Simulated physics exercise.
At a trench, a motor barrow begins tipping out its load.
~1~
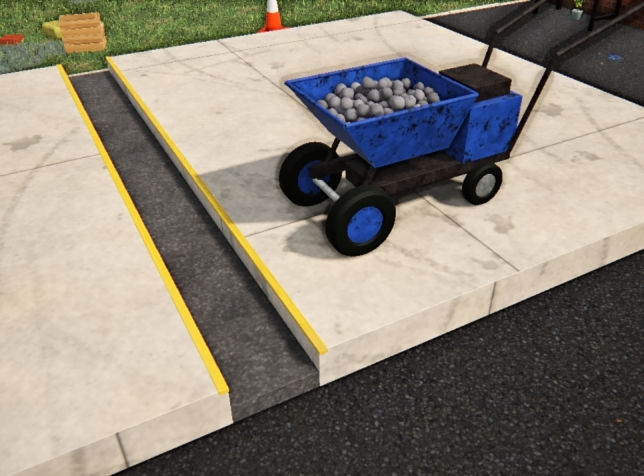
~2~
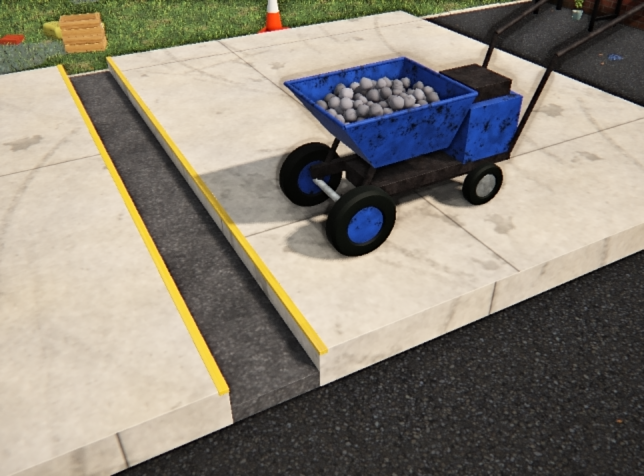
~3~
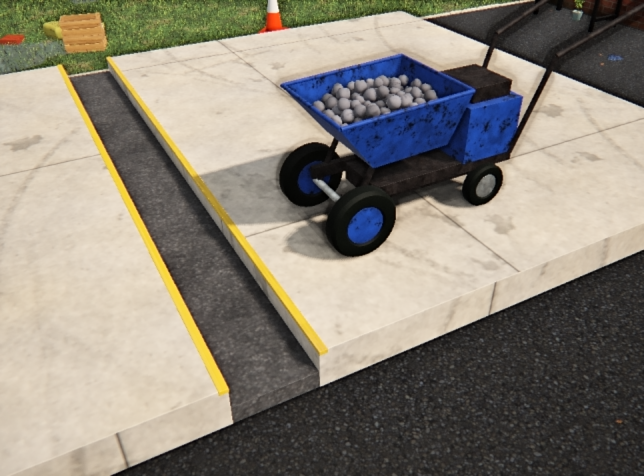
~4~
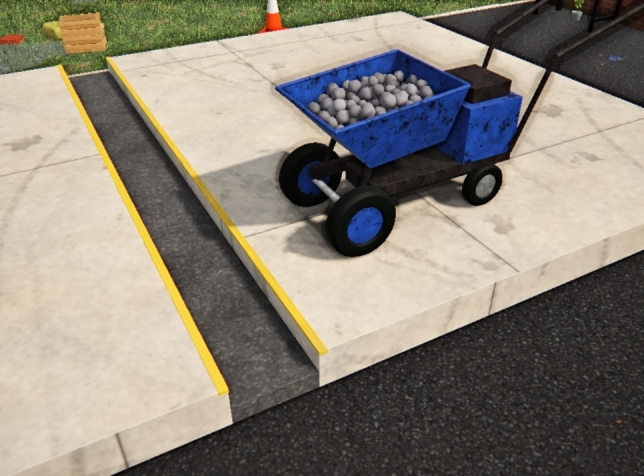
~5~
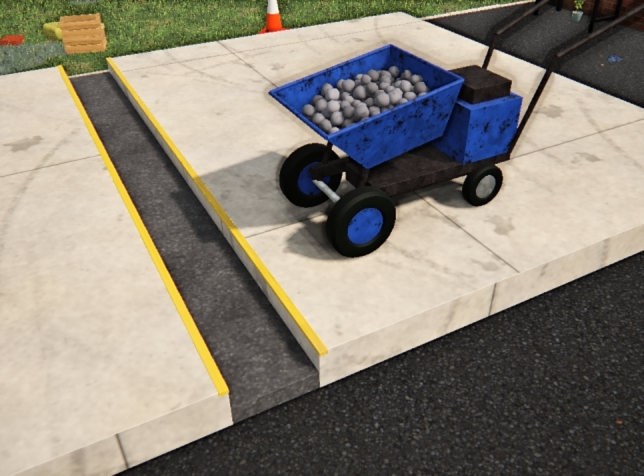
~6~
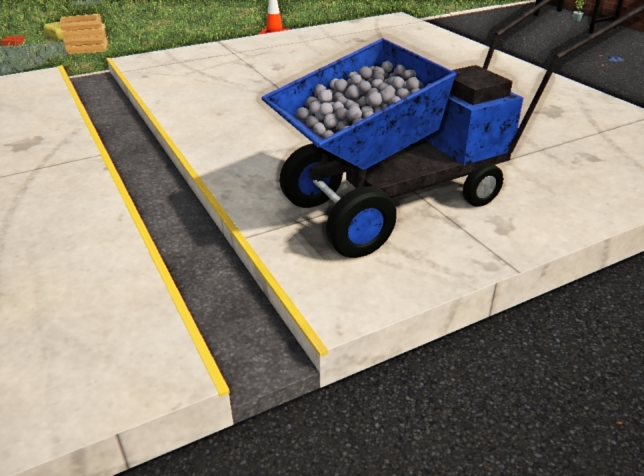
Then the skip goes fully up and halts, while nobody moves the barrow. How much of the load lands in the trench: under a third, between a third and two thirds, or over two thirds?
What ends in the trench is going to be above two-thirds of the load.
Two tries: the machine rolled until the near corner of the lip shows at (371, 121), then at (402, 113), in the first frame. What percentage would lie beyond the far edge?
About 0 percent at the first place and about 0 percent at the second.
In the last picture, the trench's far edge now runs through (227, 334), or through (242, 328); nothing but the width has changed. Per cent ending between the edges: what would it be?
In order: 60 per cent, then 50 per cent.
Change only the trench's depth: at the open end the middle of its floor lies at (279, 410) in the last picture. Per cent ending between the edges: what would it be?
About 100 %.
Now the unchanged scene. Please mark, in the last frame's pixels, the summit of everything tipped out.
The peak rests near (195, 279).
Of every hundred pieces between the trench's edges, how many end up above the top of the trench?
About 15 %.
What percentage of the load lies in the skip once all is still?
About 0 per cent.
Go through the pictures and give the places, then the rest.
In the first picture, lip of the skip (346, 127), level; top of the load (394, 102), round cobbles; first edge of the trench (293, 308); far edge (199, 342), the trench over half as wide as the skip, and shallow for its width.
In the second picture, lip of the skip (345, 128), level; top of the load (393, 102).
In the third picture, lip of the skip (341, 130), tipped barely; top of the load (391, 100).
In the fourth picture, lip of the skip (335, 133), tipped a little; top of the load (386, 98).
In the fifth picture, lip of the skip (327, 138), tipped a little; top of the load (391, 92).
In the sixth picture, lip of the skip (319, 145), tipped clearly; top of the load (393, 83); first edge of the trench (294, 310); far edge (200, 343).
Just after the last frame, skip tipped steeply; every one in the skip.
A moment on, skip tipped right over; the larger part in the skip; about a tenth in or heaped over the trench; about a tenth falling.
Further on, skip tipped right over; about a tenth in the skip; the larger part in or heaped over the trench; about a tenth beyond it.
When it is over, skip tipped right over; almost all in or heaped over the trench; about a tenth beyond it.
